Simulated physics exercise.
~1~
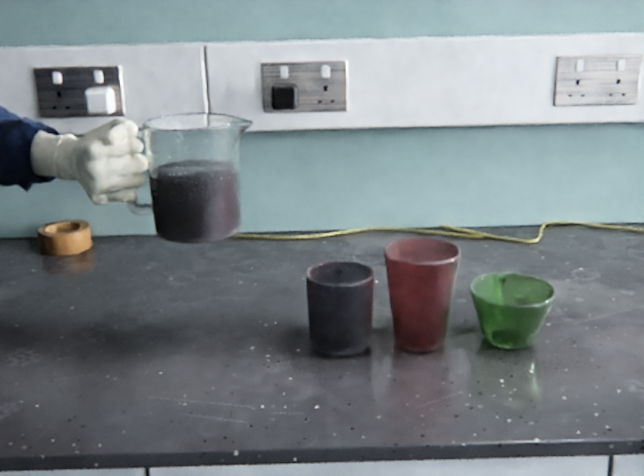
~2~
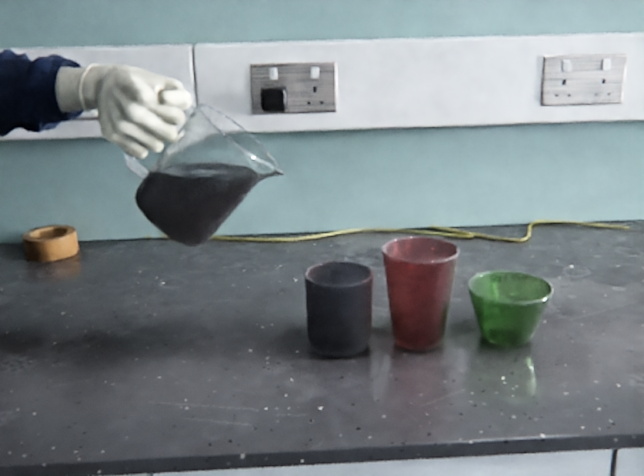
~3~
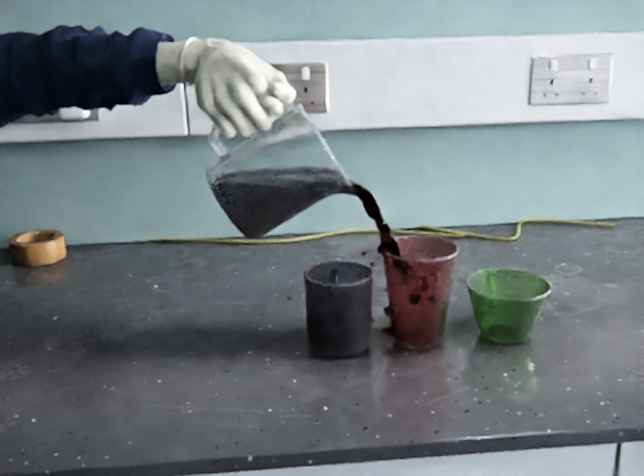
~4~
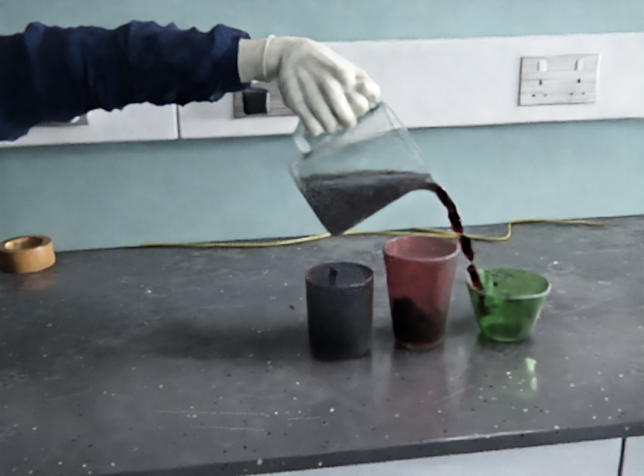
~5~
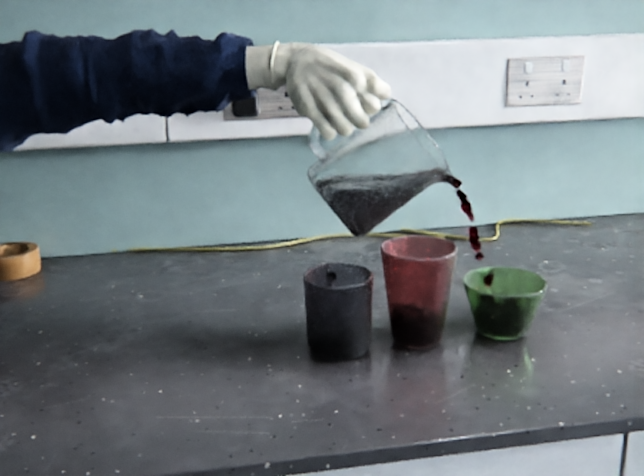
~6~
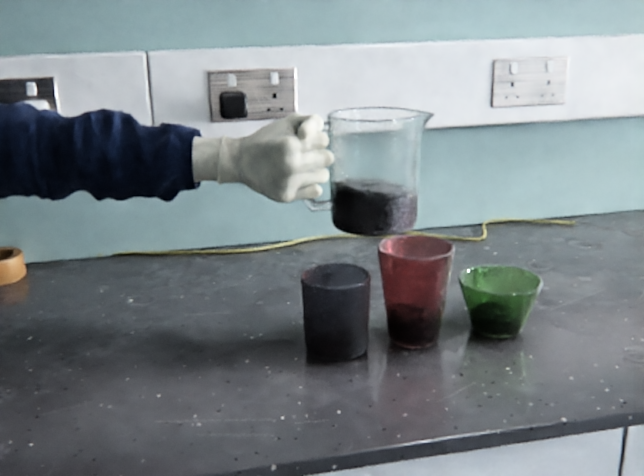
On a speckled worktop, a gloved hand pours dark wine into the red tumbler, then the green cup.
